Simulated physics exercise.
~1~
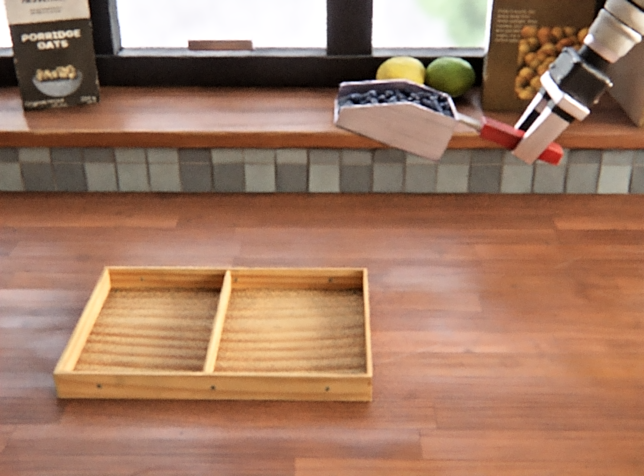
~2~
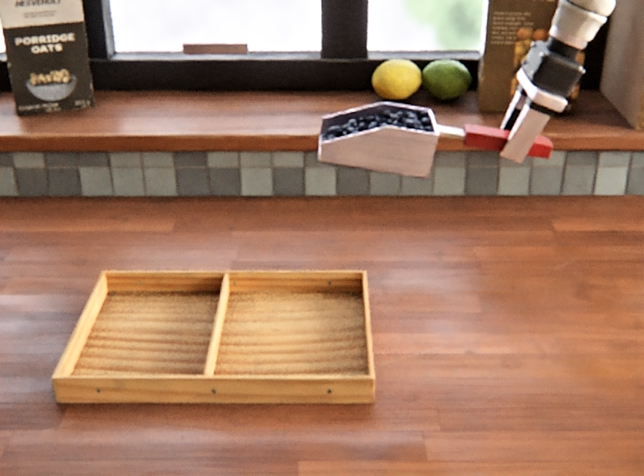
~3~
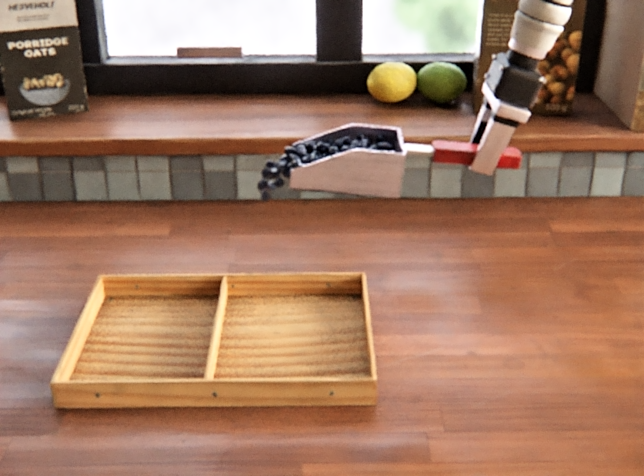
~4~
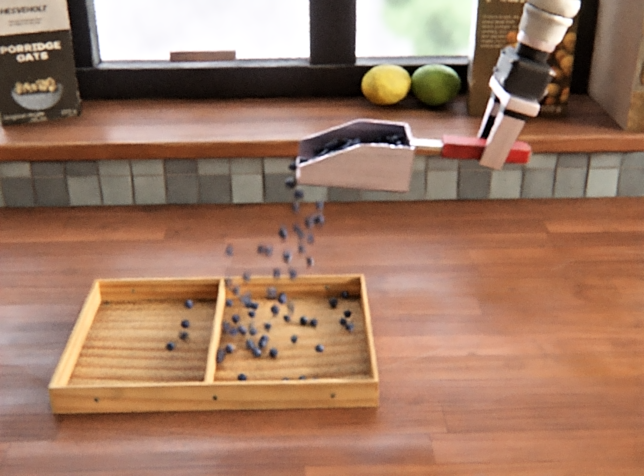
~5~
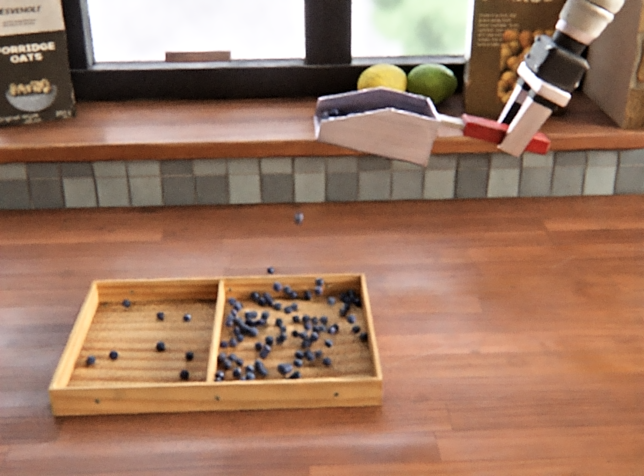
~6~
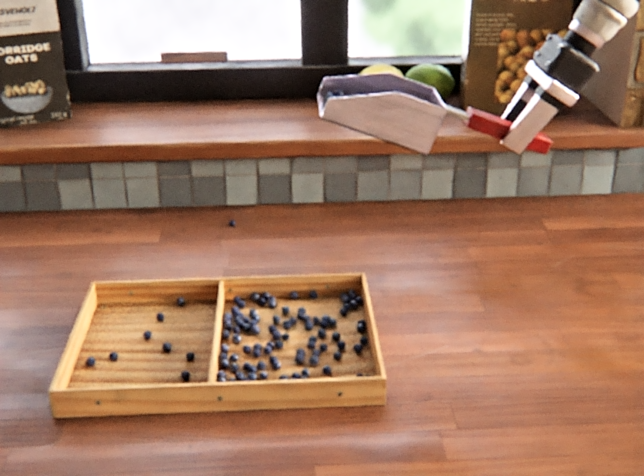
On a wooden kitchen counter, a robot arm tips dark beads from a scoop into a divided tray, then tilts back, leaving most right.
